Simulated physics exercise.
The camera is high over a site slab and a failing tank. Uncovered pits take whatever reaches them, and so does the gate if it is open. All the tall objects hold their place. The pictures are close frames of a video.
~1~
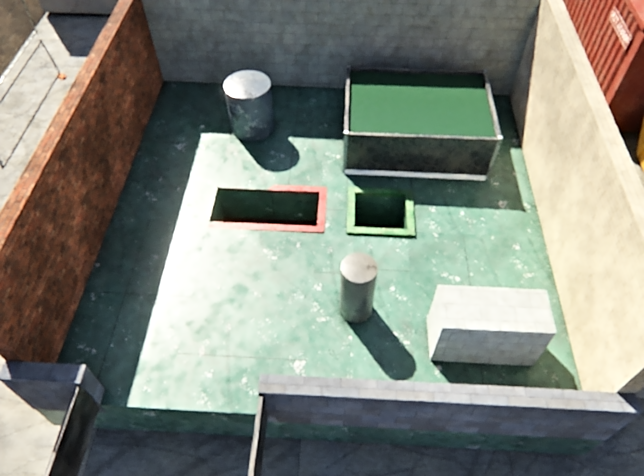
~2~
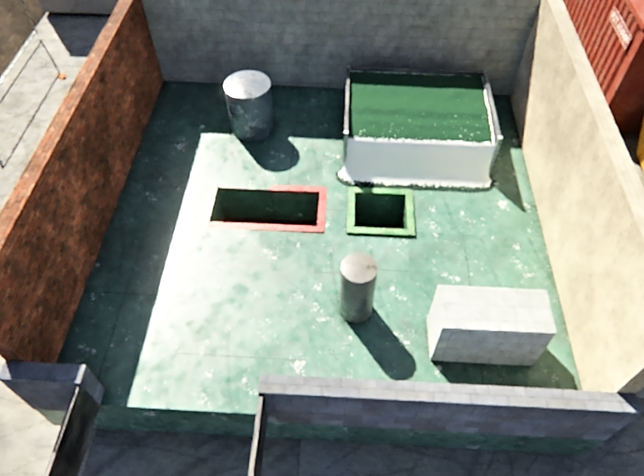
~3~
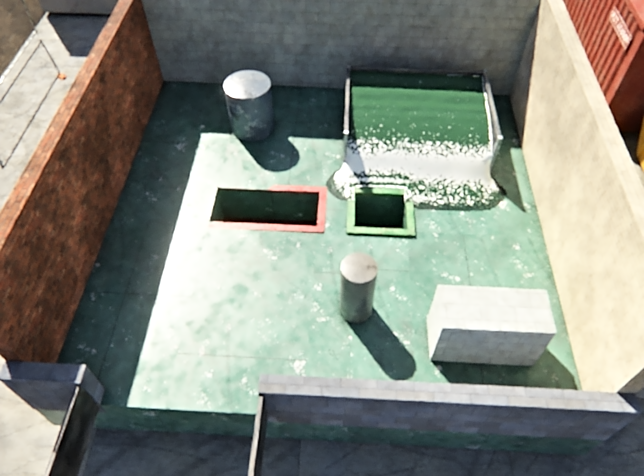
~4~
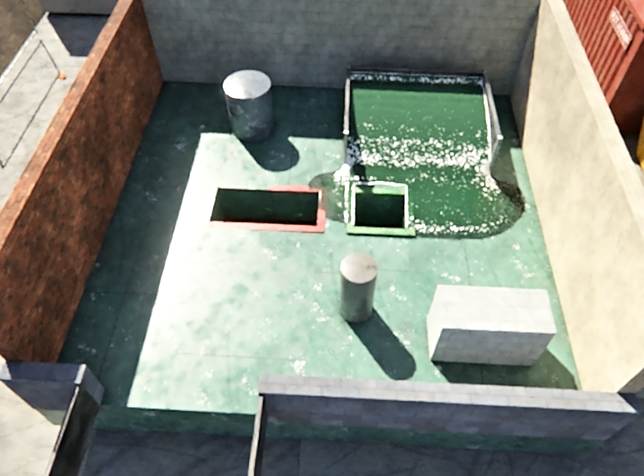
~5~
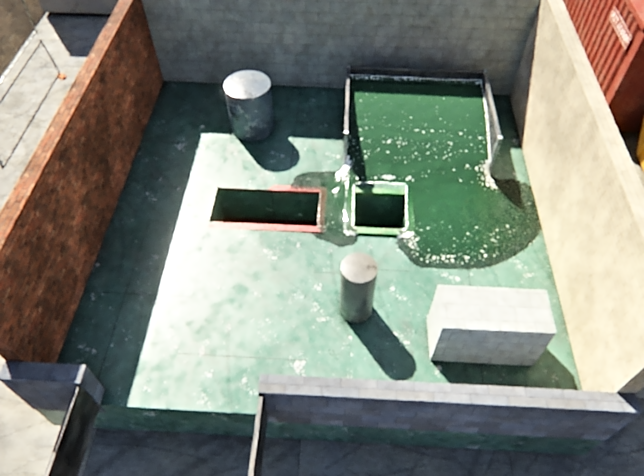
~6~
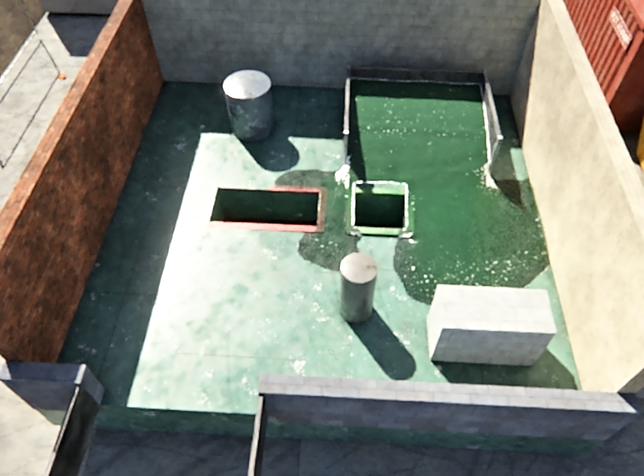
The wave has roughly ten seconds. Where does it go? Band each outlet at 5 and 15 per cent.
The gate takes between 5 and 15 %; the green pit takes above 15 %; the red pit takes between 5 and 15 %.
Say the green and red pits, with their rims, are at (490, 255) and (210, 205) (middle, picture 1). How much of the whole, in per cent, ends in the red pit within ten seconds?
In per cent: Red 6.
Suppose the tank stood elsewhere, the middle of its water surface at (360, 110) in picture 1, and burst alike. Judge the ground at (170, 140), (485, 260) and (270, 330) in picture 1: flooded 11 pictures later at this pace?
As listed: Not flooded, wet, wet.
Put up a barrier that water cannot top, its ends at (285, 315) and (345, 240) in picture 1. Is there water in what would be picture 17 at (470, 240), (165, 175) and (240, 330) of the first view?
One after the other: Under water, dry, covered.
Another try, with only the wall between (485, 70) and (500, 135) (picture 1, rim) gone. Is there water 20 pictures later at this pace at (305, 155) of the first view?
There: Not flooded.
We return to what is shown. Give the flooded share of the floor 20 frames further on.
Near 45 in a hundred.
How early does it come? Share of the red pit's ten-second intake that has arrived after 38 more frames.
Close to 65 %.
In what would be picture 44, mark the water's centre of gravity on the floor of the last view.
Near (366, 260).
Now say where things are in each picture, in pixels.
Still water in the water tank at (419, 104), in the first picture.
The front is at (339, 174), out from the gap at (418, 160), in the second picture.
The front is at (332, 185), out from the gap at (417, 162), in the third picture.
Water pours out at (417, 164) and has run to (312, 189), in the fourth picture.
The front is at (535, 229), out from the gap at (417, 165), in the fifth picture.
The front is at a hidden place, out from the gap at (417, 165), in the sixth picture.
A moment on, water covers 30 % of the floor; the gate 0 %, the green pit 16 %, the red pit 2 %.
Next, water covers 40 % of the floor; the gate 0 %, the green pit 23 %, the red pit 3 %.
Then, water covers 45 % of the floor; the gate 1 %, the green pit 27 %, the red pit 5 %.
Later, water covers 70 % of the floor; the gate 4 %, the green pit 28 %, the red pit 8 %.
In the end, water covers 90 % of the floor; the gate 7 %, the green pit 29 %, the red pit 13 %.
